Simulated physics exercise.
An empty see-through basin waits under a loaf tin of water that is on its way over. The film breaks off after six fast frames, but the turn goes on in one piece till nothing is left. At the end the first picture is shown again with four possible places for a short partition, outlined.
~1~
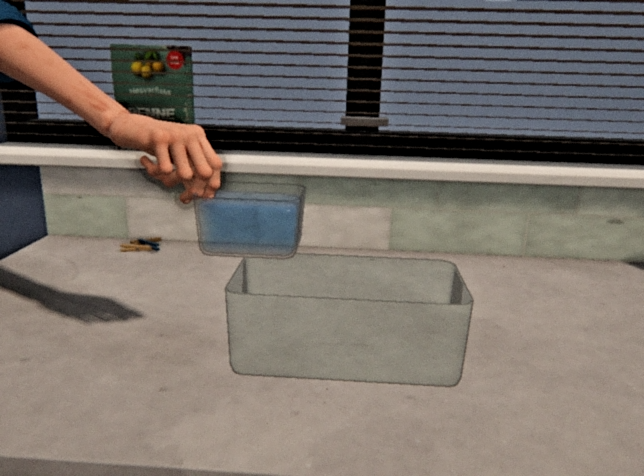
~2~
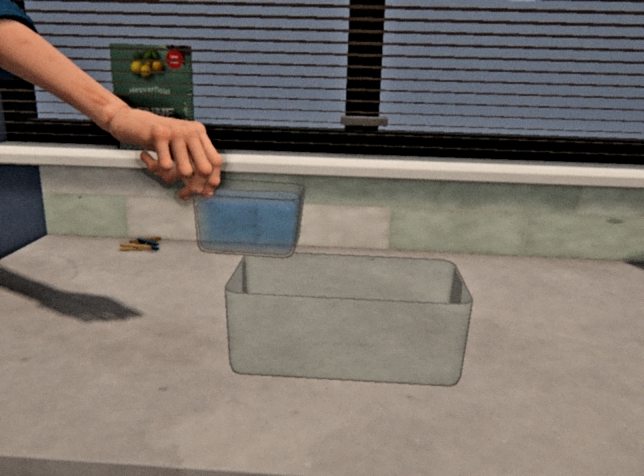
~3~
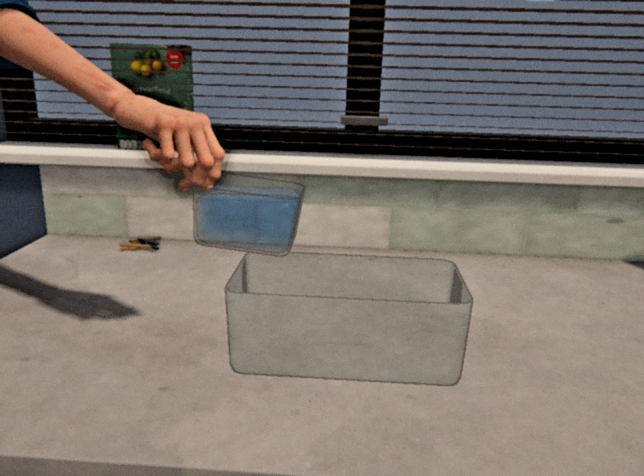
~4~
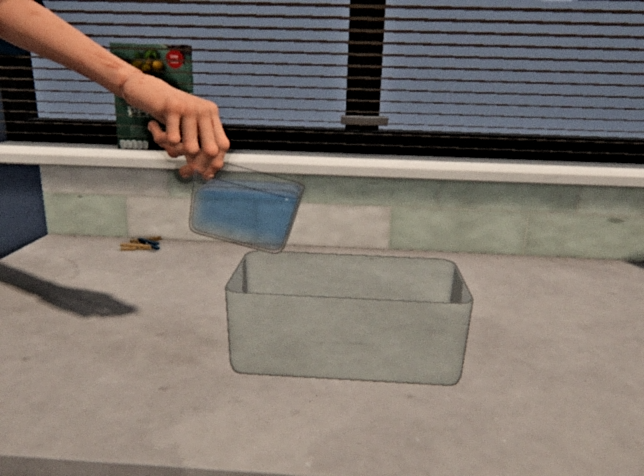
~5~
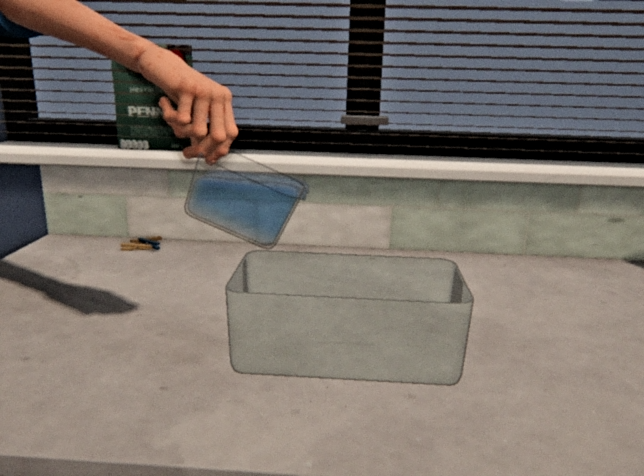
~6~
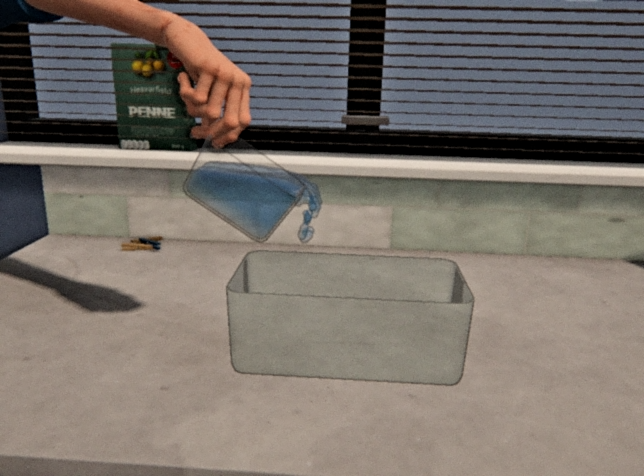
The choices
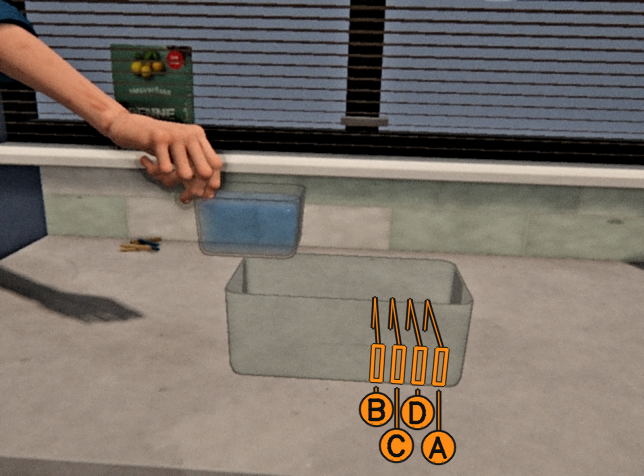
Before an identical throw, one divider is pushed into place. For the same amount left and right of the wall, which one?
Position B does it best.
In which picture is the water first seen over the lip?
Picture 5.
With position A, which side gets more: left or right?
The left one.
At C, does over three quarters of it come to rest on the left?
Yes, it does.
On the marked copy, A at (438, 391); B at (376, 387); C at (396, 389); D at (417, 390).
With A, about 93 % ends left of the wall and 6 % right of it.
With B, about 46 % ends left of the wall and 53 % right of it.
With C, about 91 % ends left of the wall and 8 % right of it.
With D, about 96 % ends left of the wall and 4 % right of it.
